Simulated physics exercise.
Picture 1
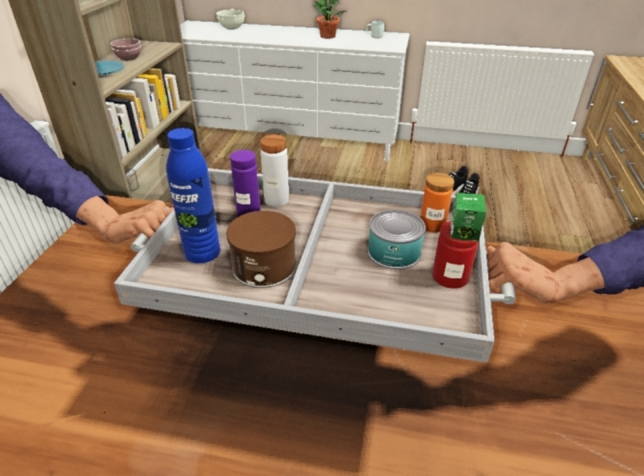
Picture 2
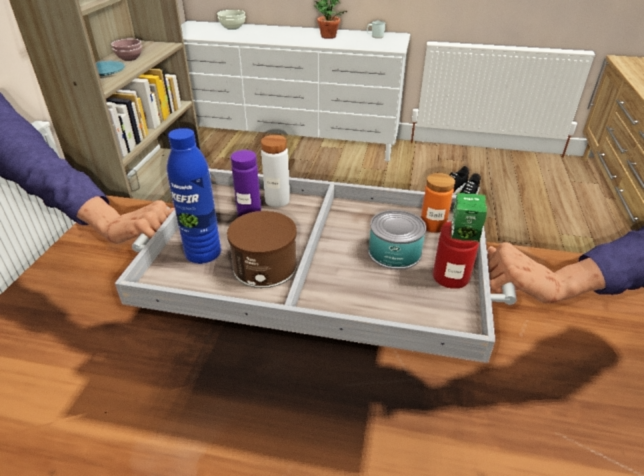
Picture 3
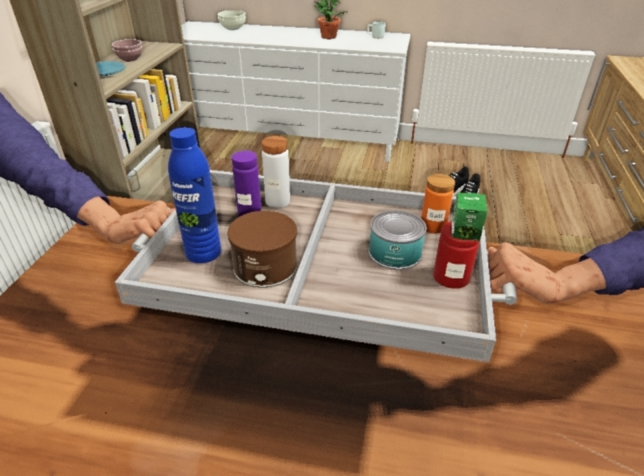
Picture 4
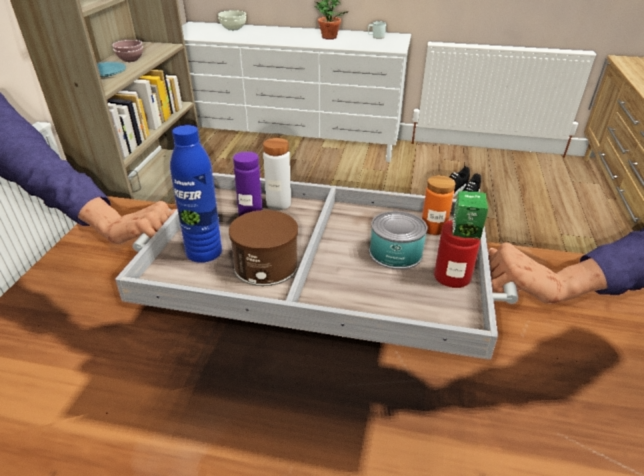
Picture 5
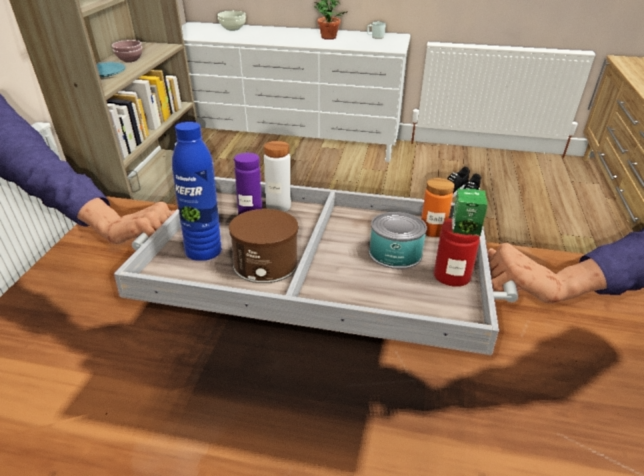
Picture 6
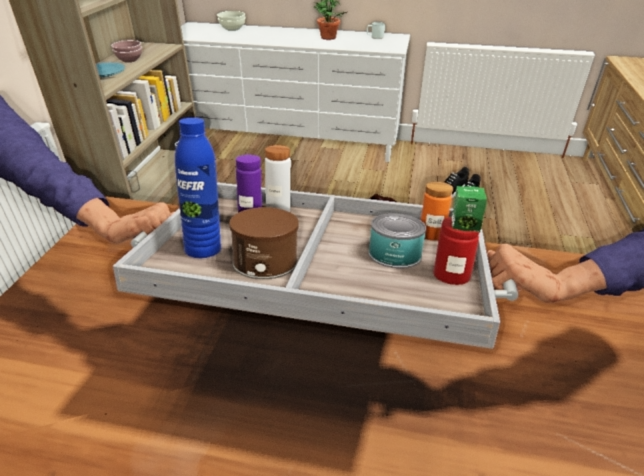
Two hands hold a loaded tray level, then slowly tilt its far edge down.
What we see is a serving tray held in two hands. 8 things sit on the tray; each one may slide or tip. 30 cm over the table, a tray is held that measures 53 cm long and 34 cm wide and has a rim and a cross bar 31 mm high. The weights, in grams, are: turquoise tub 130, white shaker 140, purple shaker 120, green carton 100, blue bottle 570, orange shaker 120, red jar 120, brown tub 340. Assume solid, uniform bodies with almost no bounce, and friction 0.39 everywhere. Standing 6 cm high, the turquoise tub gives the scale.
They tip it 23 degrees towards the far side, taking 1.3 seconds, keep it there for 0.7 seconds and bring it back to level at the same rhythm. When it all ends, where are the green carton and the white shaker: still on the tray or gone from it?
The green carton is still on the tray, the white shaker is gone from it.
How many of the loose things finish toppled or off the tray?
The count is 4.
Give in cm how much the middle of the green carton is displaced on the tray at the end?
Displacement: Approx. 19 cm.
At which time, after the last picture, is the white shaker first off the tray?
At about 0.8 s.
Then, 0.80 s later than the last frame, tray tilted 23°, far edge down; white shaker now off the tray; green carton rocked 43° off its seat near (465, 199); blue bottle on its side.
Then, 1.00 s later than the last frame, tray tilted 23°, far edge down; green carton 19 cm from its spot near (457, 233); blue bottle on its side; red jar on its side.
When it is over, off the tray, white shaker; lying over on the tray, purple shaker, blue bottle and red jar; not toppled but over 5 cm from the start, turquoise tub, green carton and brown tub; the last one within 5 cm of the start. In the last view, green carton near (462, 207), white shaker near (337, 276).
